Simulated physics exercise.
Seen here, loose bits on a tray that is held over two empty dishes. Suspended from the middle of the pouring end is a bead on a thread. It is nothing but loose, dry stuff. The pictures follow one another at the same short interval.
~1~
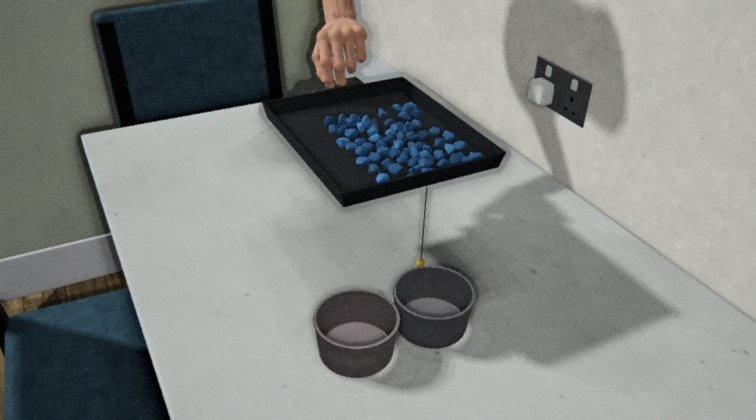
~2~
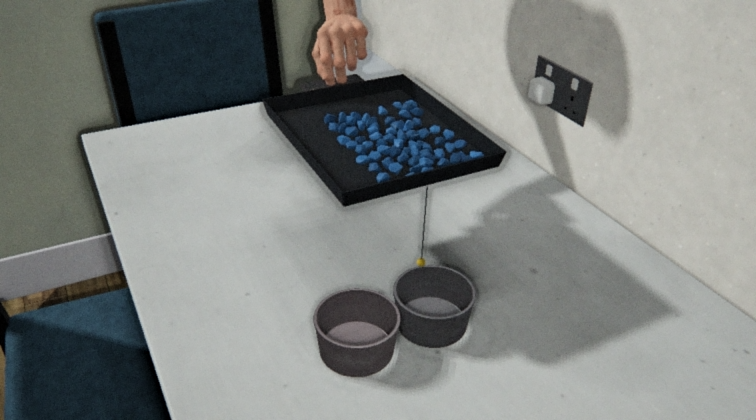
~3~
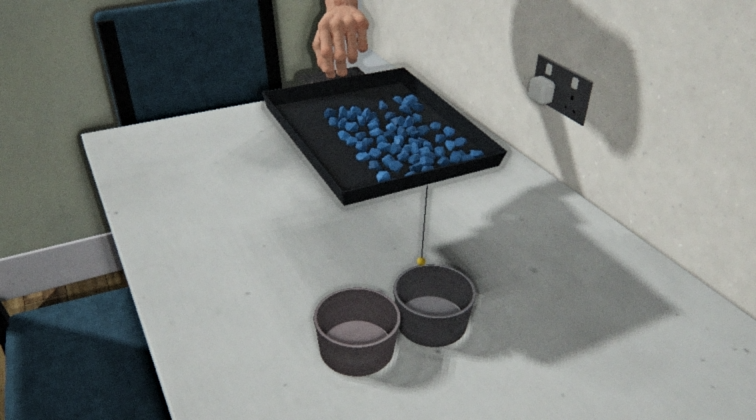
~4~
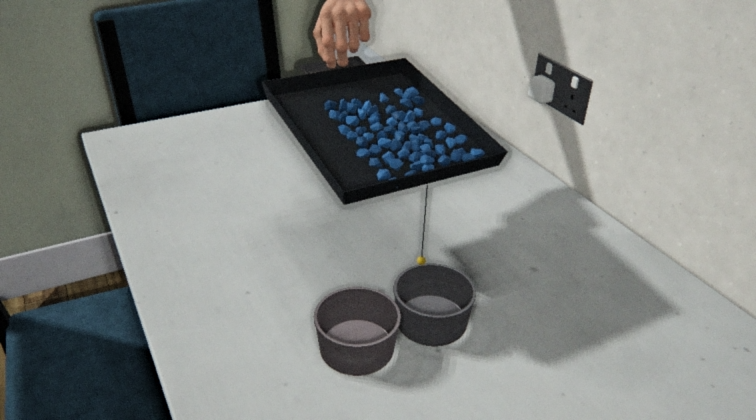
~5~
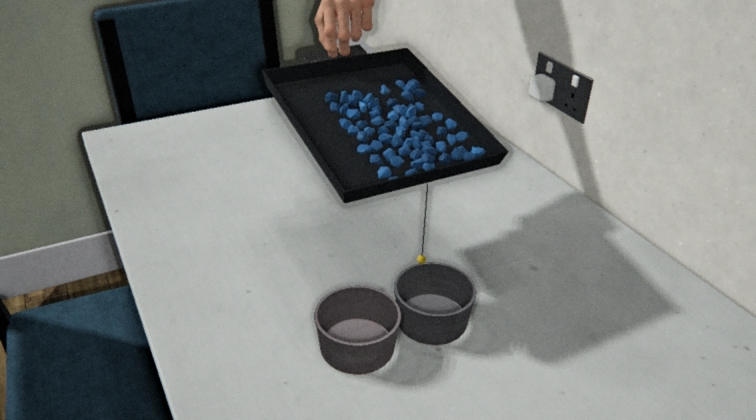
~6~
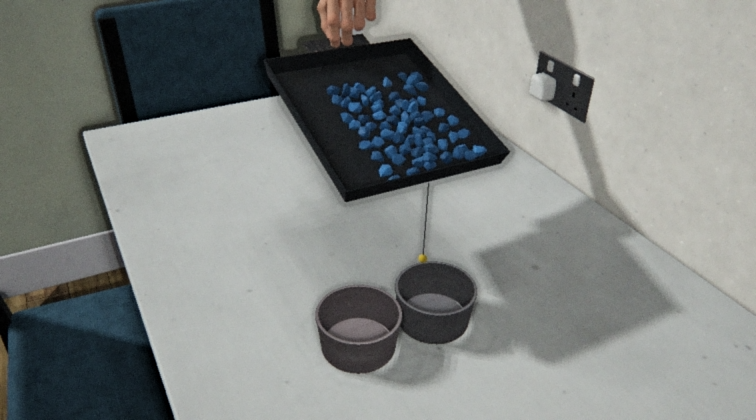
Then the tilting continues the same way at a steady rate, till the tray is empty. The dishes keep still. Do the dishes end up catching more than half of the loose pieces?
Most of what falls will come down outside the dishes.
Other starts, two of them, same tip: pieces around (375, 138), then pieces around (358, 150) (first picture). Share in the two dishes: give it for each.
Roughly 40 per cent, then roughly 60 per cent.
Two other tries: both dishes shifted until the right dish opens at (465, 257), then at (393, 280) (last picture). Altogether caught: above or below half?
Well, not up to half at the first spot and not up to half at the second.
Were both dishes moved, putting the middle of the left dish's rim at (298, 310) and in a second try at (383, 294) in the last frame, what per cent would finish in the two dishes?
Roughly 0% on the first try and 50% on the second.
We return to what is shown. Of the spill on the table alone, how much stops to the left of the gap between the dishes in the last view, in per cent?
Roughly 0 in a hundred.
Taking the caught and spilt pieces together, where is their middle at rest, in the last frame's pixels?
Around (471, 321).
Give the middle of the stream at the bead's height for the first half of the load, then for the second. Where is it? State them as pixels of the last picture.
Roughly (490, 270) first, then roughly (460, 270).
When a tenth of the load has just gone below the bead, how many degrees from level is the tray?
90° or so.
Soon, tray tipped steeply; all on the tray.
A while on, tray tipped right over; most on the tray; a stray few in the left dish; a stray few in the right dish; a small part outside both; a small part in the air.
Towards the end, tray tipped past a quarter turn; a small part in the left dish; about a quarter in the right dish; about two thirds outside both.
Finally, tray tipped past a quarter turn; a small part in the left dish; about a quarter in the right dish; about two thirds outside both.
